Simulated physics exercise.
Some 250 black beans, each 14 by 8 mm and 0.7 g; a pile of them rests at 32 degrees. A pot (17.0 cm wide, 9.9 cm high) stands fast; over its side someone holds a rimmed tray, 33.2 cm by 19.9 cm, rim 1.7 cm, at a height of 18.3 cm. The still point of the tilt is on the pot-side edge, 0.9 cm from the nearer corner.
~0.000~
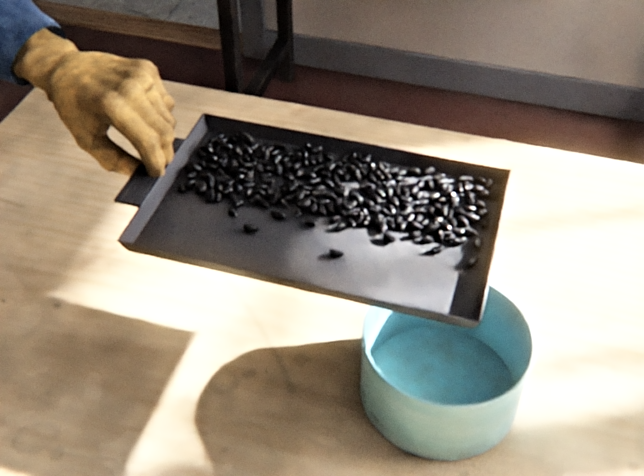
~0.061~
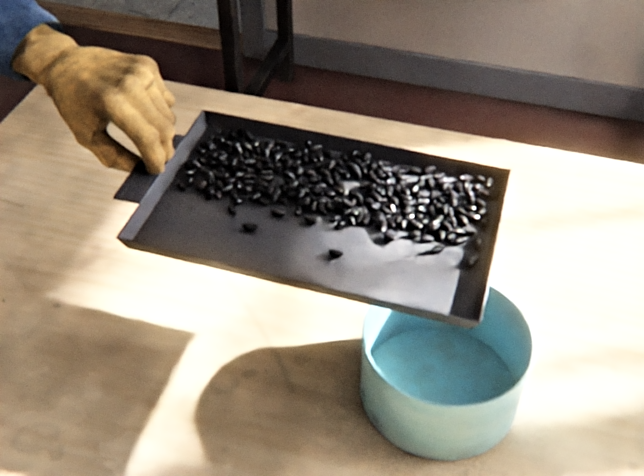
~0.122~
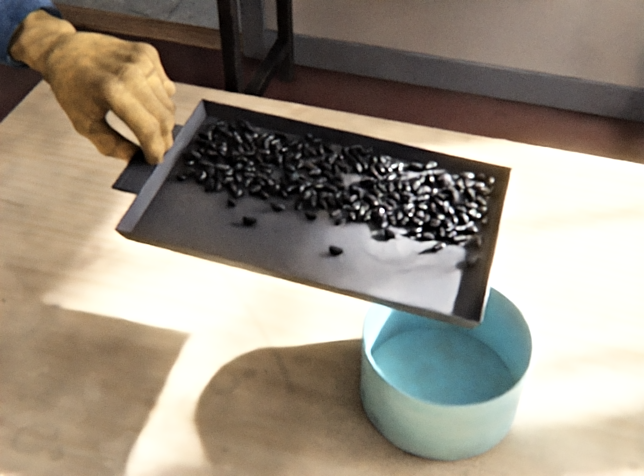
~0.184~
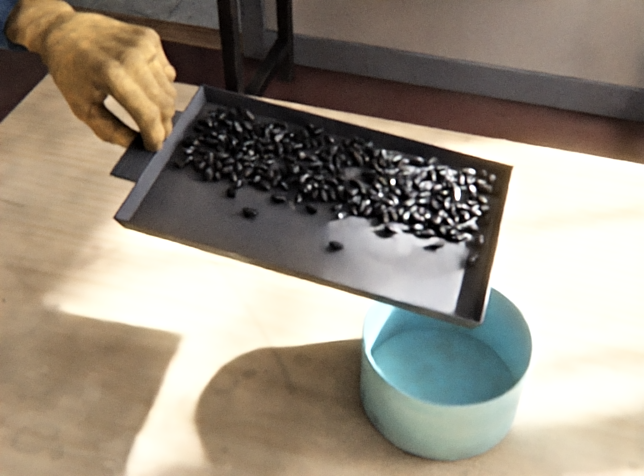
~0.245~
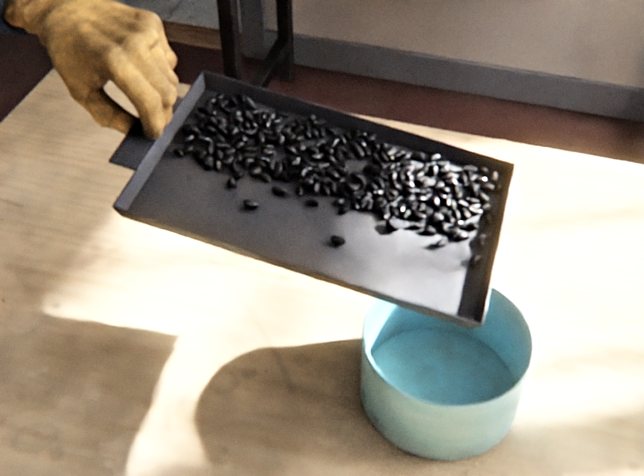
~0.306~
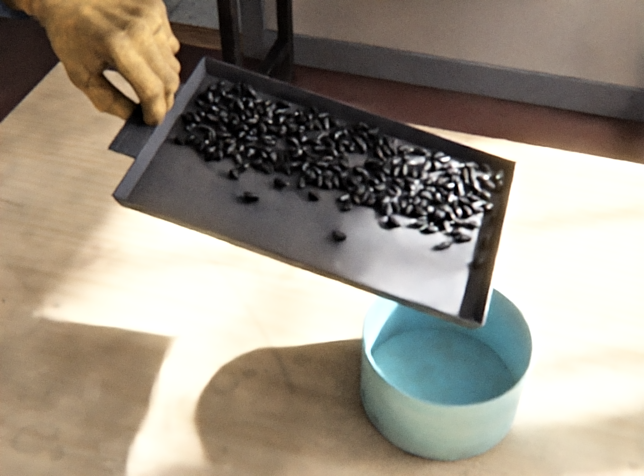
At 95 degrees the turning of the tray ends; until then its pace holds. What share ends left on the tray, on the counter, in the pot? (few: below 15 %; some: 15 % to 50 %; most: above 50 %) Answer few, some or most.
Tray few, counter most, pot some.
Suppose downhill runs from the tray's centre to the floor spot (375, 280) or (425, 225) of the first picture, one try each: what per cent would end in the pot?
Some 5 and 35 per cent.
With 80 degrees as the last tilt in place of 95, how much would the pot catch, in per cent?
It would be near 25 per cent.
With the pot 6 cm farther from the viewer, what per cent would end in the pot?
It would be near 0 per cent.
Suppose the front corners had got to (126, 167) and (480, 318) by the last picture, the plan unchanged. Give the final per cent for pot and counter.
Pot 30, counter 70.
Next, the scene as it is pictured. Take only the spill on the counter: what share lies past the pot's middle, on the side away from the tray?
Roughly 100 per cent.
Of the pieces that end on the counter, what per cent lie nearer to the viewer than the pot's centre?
About 80 per cent.
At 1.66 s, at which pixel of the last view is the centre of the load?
Near (517, 300).
Then, at 1.12 s, tilt 51 degrees; the tray holds 80 %, the pot 0 %.
After 1.66 s, tilt 77 degrees; the tray holds 55 %, the pot 10 %.
After 2.26 s, tilt 95 degrees; the tray holds 0 %, the pot 20 %.
At rest (3.4 s), tray 0 %, counter 80 %, pot 20 %.
